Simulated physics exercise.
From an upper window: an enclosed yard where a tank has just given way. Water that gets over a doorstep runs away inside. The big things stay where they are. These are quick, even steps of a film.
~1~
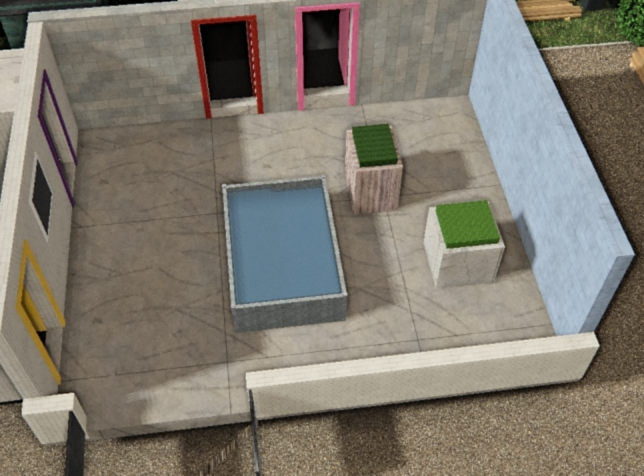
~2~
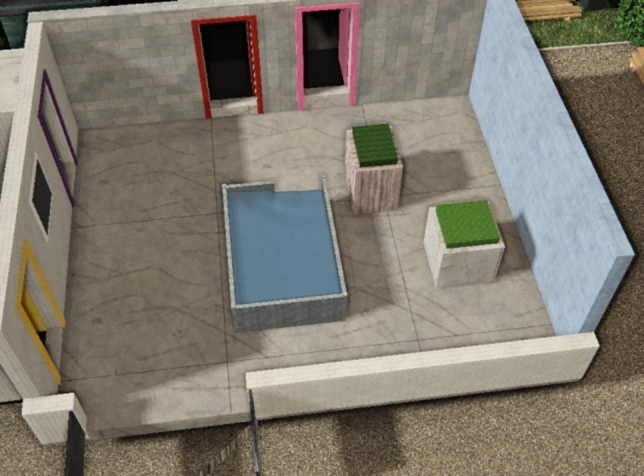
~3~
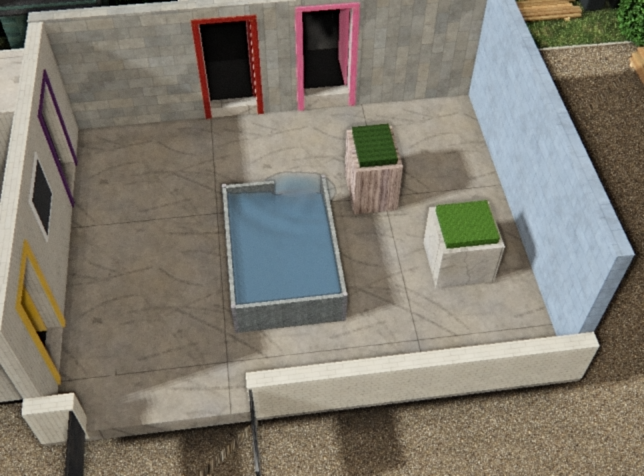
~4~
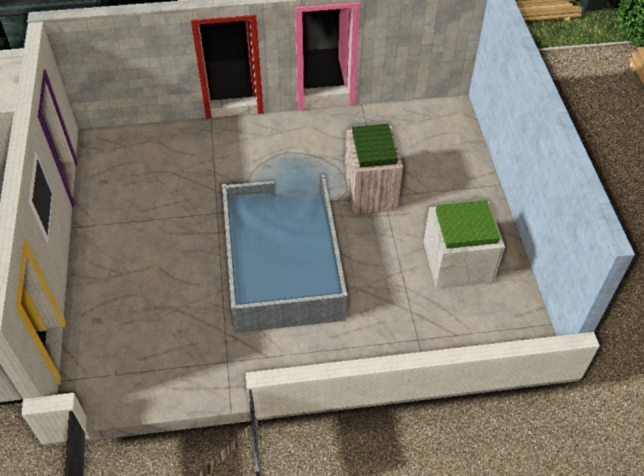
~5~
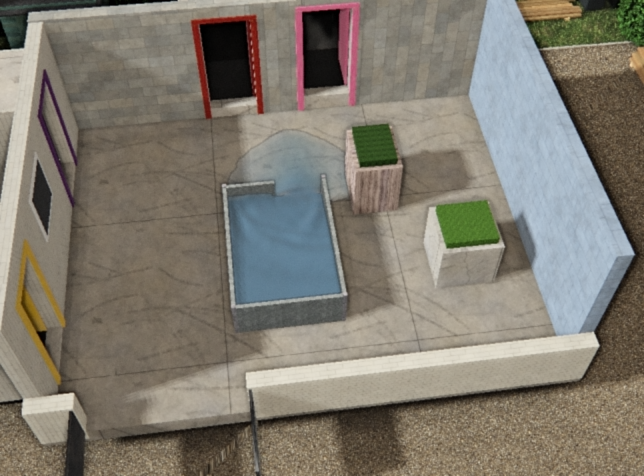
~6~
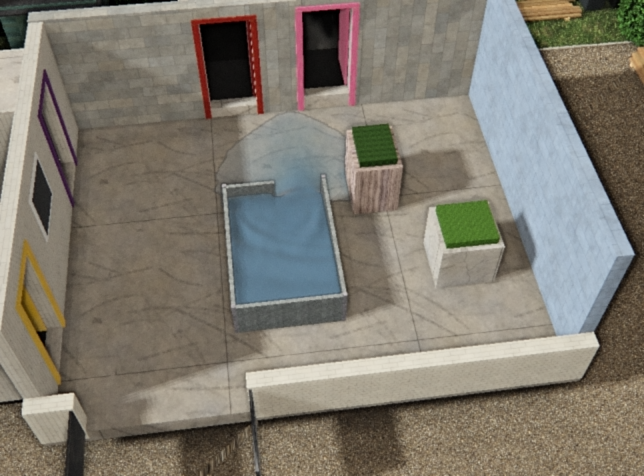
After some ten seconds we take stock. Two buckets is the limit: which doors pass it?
The red door holds within the limit; the yellow door holds within the limit; the purple door holds within the limit; the pink door holds within the limit.
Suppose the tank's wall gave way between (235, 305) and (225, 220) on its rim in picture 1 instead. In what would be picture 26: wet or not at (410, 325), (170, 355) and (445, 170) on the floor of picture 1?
In turn: No water, under water, dry.
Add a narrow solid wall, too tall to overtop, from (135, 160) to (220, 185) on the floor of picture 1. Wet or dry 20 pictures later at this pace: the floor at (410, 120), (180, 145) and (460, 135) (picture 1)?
In turn: Awash, covered, wet.
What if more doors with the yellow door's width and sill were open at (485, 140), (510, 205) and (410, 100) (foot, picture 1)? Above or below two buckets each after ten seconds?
In turn: Lets more in, takes less, floods.
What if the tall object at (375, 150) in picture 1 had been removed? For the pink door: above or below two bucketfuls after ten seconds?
Then: The pink one lets less in.
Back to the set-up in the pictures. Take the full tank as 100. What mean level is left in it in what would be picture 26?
Some 50 per cent.
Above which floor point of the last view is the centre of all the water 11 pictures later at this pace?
Around (291, 216).
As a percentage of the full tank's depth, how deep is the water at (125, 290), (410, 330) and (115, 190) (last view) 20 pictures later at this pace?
In that order: 0, 0 and 4 per cent.
A moment on, water covers 15 % of the floor; the red door wet at the sill, nothing in, the yellow door not reached, the purple door not reached, the pink door wet at the sill, nothing in.
Next, water covers 20 % of the floor; the red door wet at the sill, nothing in, the yellow door not reached, the purple door not reached, the pink door wet at the sill, nothing in.
Then, water covers 35 % of the floor; the red door wet at the sill, nothing in, the yellow door not reached, the purple door wet at the sill, nothing in, the pink door wet at the sill, nothing in.
Later, water covers 65 % of the floor; the red door wet at the sill, nothing in, the yellow door wet at the sill, nothing in, the purple door under two buckets in, the pink door wet at the sill, nothing in.
In the end, water covers 95 % of the floor; the red door wet at the sill, nothing in, the yellow door wet at the sill, nothing in, the purple door under two buckets in, the pink door wet at the sill, nothing in.
